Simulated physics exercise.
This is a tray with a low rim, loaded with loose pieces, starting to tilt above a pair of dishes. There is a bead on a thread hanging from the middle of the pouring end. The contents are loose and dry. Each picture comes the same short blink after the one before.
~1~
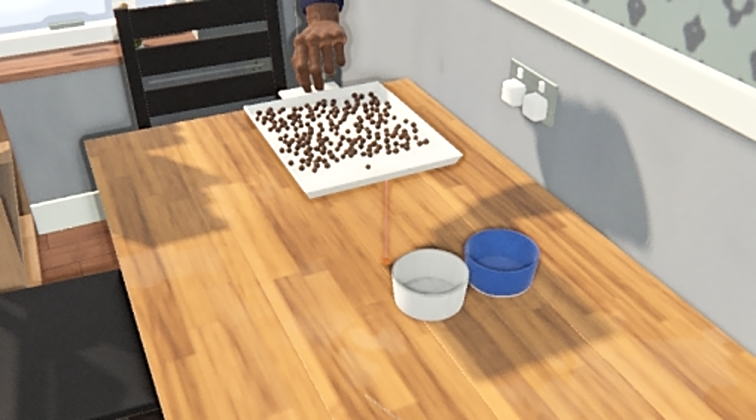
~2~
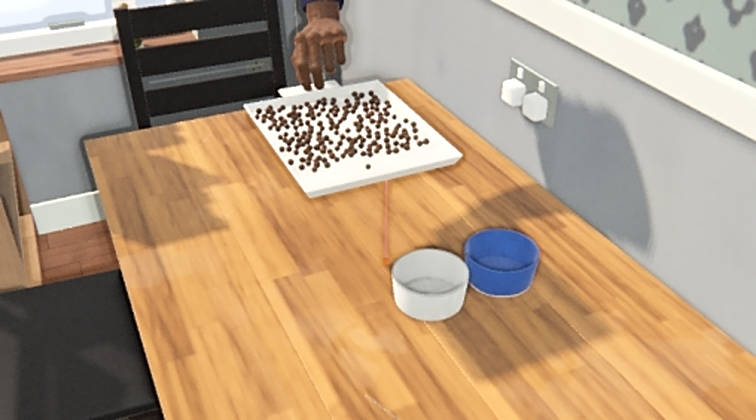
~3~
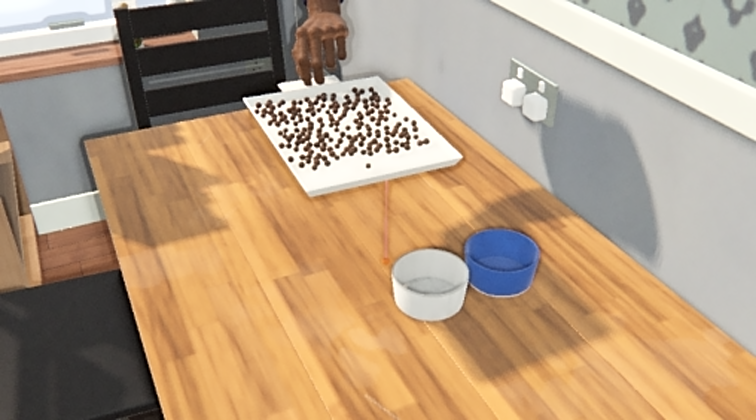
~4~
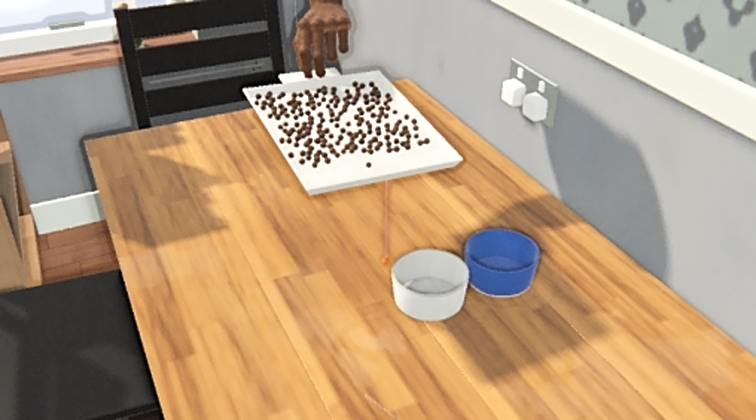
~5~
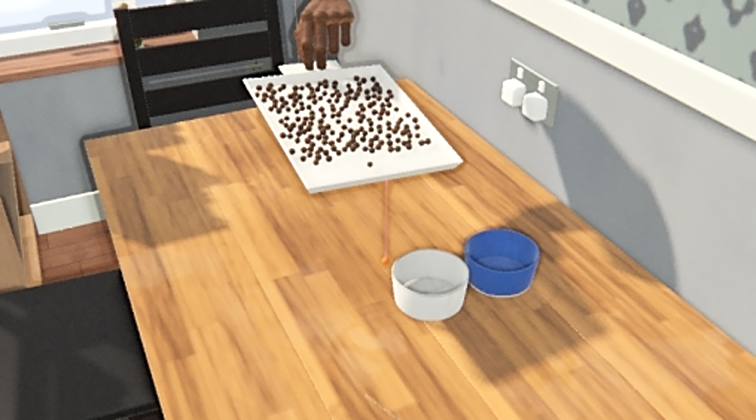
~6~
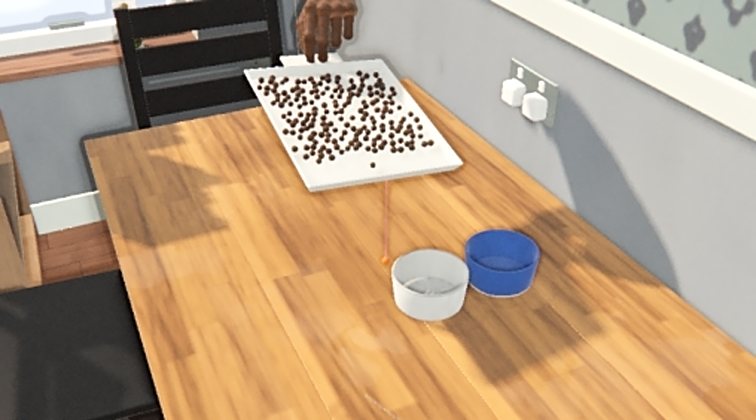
We see a hand at the far end of a white tray of small dark brown balls, above a wooden table with a white dish and a blue dish; the hand slowly raises that end, and the balls shift slightly.
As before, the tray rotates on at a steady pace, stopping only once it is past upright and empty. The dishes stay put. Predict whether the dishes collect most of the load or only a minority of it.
They collect most of it.
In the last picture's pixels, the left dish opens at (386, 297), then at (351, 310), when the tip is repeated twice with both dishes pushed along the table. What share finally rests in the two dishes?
About 70 and 30 per cent respectively.
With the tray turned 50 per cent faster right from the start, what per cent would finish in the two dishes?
About 60 %.
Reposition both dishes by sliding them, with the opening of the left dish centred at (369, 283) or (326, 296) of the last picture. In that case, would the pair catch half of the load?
Together the dishes get beyond half first, then less than a half.
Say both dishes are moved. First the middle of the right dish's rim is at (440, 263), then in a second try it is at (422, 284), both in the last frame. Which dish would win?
The right of the pair the first time, the right of the pair the second.
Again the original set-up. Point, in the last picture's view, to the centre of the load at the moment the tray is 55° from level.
Around (439, 212).
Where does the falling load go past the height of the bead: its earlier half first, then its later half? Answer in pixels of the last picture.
Initially about (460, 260); subsequently about (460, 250).
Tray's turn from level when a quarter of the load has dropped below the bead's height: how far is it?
Around 50° at that moment.
Soon after the last picture, tray tipped steeply; about half on the tray; about a quarter in the left dish; a small part in the right dish; a small part outside both; about a quarter in the air.
A little later, tray tipped right over; about half in the left dish; about a quarter in the right dish; about a quarter outside both; a stray few in the air.
Later still, tray tipped past a quarter turn; about half in the left dish; about a quarter in the right dish; about a quarter outside both.
By the end, tray tipped past a quarter turn; about half in the left dish; about a quarter in the right dish; about a quarter outside both.
